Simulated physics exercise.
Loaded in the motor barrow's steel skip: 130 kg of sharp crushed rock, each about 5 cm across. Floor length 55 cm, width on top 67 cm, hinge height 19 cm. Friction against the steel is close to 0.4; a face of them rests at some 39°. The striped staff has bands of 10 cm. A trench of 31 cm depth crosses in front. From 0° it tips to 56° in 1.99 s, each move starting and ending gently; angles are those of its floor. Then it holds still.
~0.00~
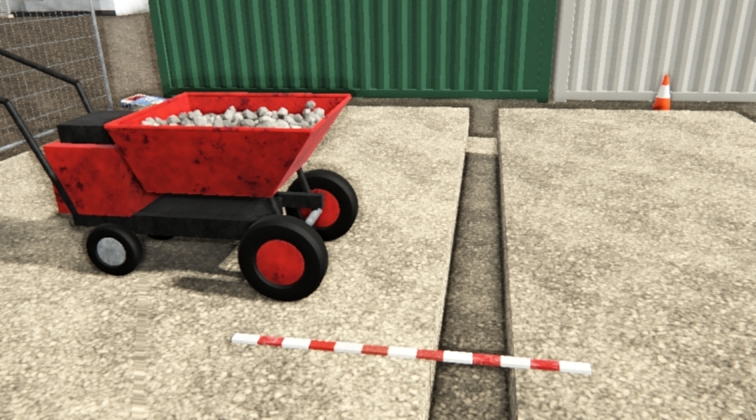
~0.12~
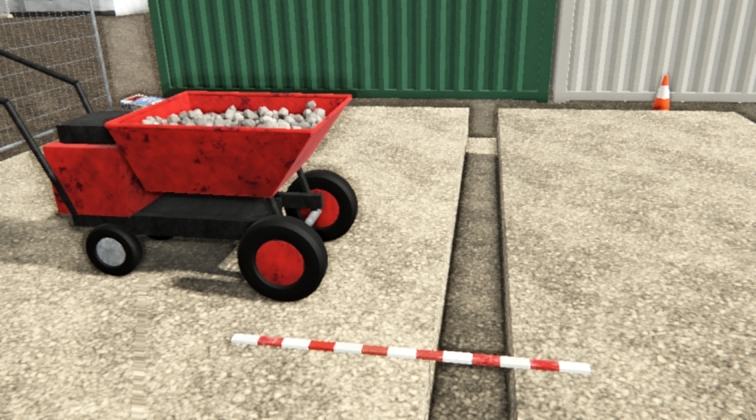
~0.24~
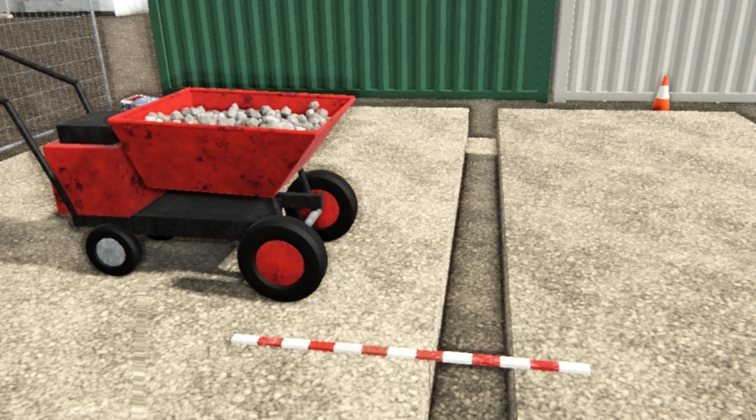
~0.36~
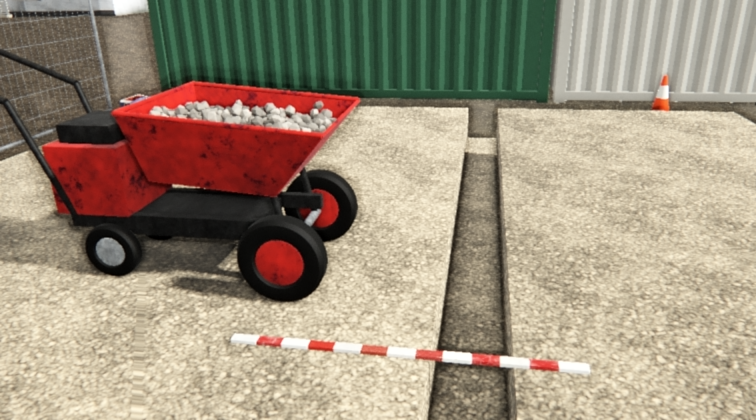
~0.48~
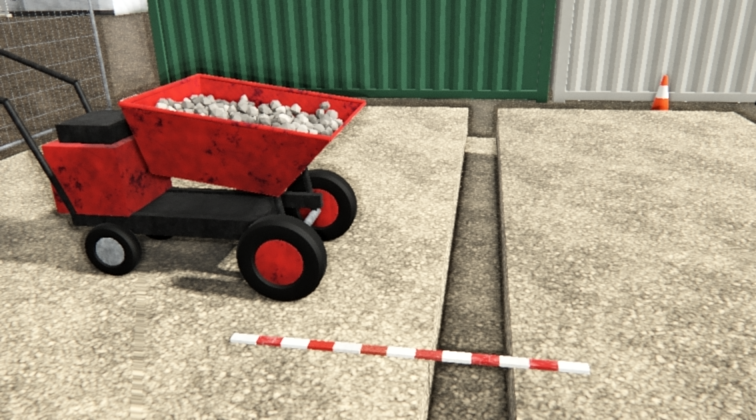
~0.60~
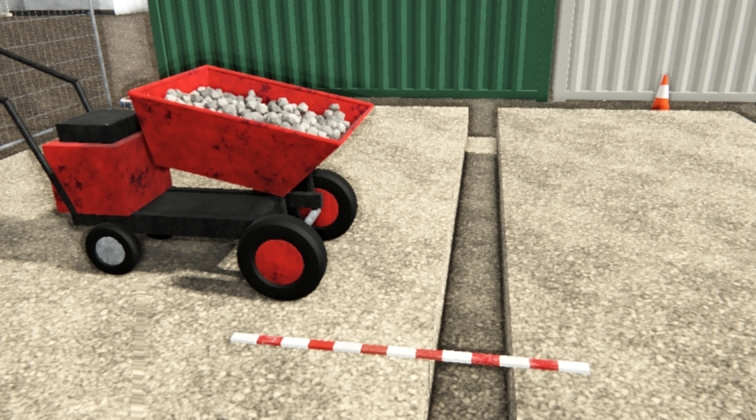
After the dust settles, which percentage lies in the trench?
Roughly 10 per cent ends in the trench.
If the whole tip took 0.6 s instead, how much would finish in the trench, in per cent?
In that case some 30 per cent.
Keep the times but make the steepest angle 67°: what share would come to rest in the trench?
In that case some 60 per cent.
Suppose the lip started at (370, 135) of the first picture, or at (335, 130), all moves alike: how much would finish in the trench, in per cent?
Near 5 per cent from the first place, 10 from the second.
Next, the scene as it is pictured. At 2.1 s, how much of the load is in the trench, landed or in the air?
Some 0 per cent.
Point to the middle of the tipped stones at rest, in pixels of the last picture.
Their middle is at about (475, 336).
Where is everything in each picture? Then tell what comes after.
In the first frame, the skip is at 0°, its lip at (311, 131); the top of the load is at (227, 116).
In the second frame, the skip is at 1°, its lip at (312, 132); the top of the load is at (228, 116); the stones move at 0.1 m/s on average.
In the third frame, the skip is at 2°, its lip at (316, 134); the top of the load is at (230, 114); the stones move at 0.2 m/s on average.
In the fourth frame, the skip is at 5°, its lip at (322, 136); the top of the load is at (211, 111); the stones move at 0.2 m/s on average.
The fifth frame shows lip at (330, 139), floor tilted 8°, highest stones at (208, 104); the stones move at 0.3 m/s on average.
In the sixth frame, the skip is at 12°, its lip at (340, 144); the top of the load is at (206, 95); the stones move at 0.3 m/s on average.
After 1.5 s the floor is at 47°; 100 % in the skip; the foremost stones are at (389, 189).
After 2.1 s the floor is at 56°; 100 % in the skip; the foremost stones are at (442, 234).
After 2.4 s the floor is at 56°; 97 % in the skip, 1 % short of the trench, 2 % in the trench; the foremost stones are at (487, 327).
After 4.4 s the floor is at 56°; 89 % in the skip, 1 % short of the trench, 10 % in the trench; the foremost stones are at (500, 346).
